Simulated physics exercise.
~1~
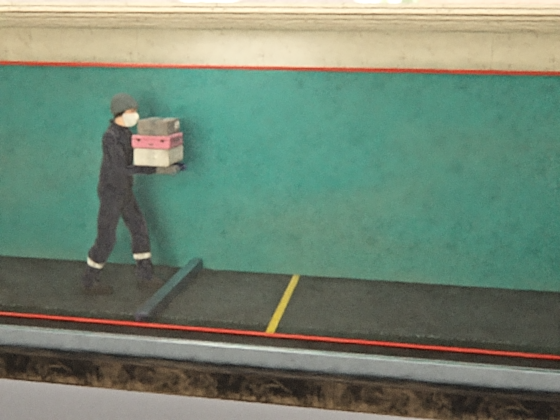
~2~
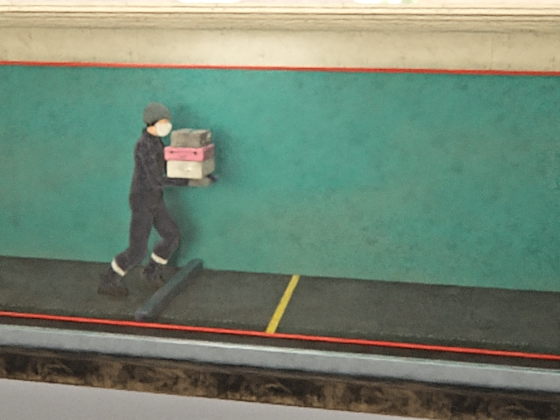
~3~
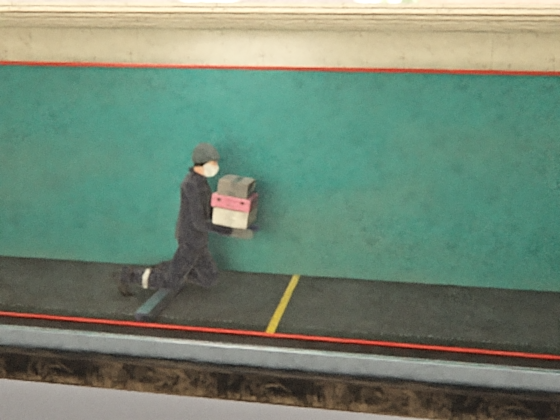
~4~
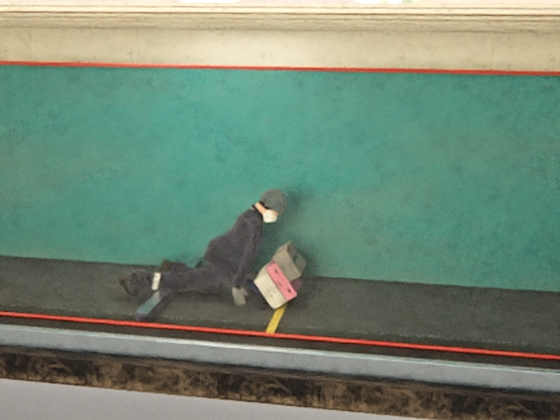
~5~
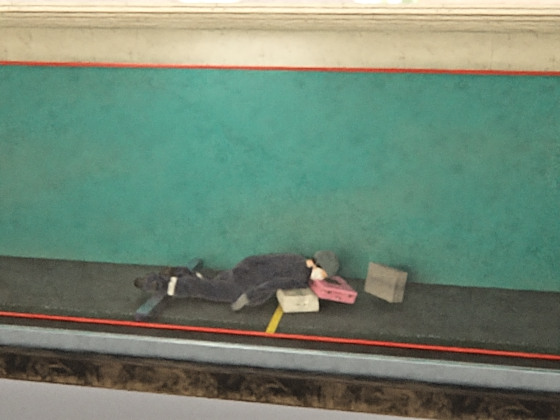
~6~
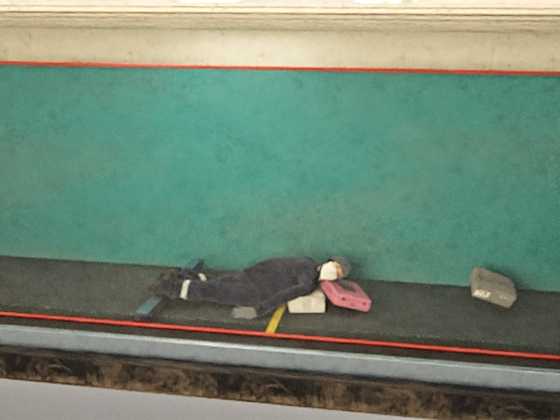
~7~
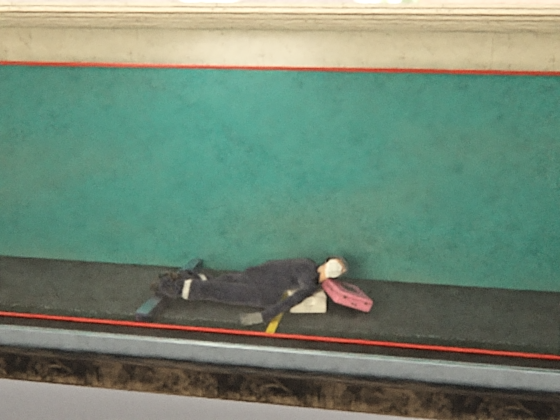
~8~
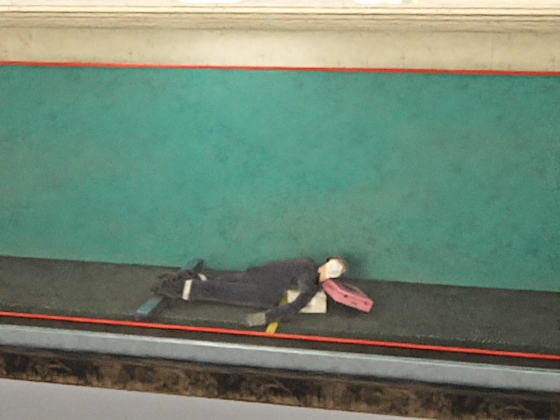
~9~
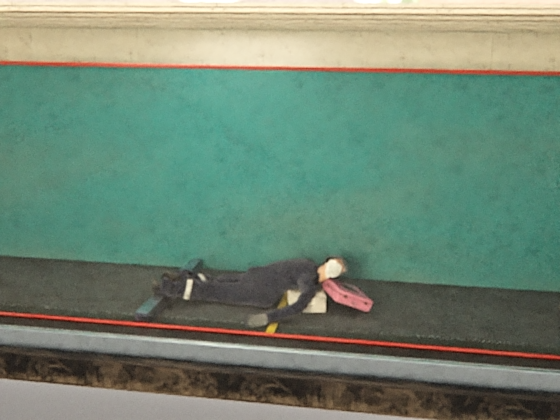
A person in dark overalls, a grey cap and a white face mask walks right along a dark floor before a green wall, carrying a grey box, a pink box and a whitish box stacked in both arms. Seen side-on from a fixed, slightly raised view, a dark teal bar lies ahead, with a yellow line beyond it. At the bar the person drops low and pitches forward, and the boxes tip and scatter. The grey one tumbles away right, out of sight. The person ends face-down across the line, with the whitish and pink boxes beyond it near the head.
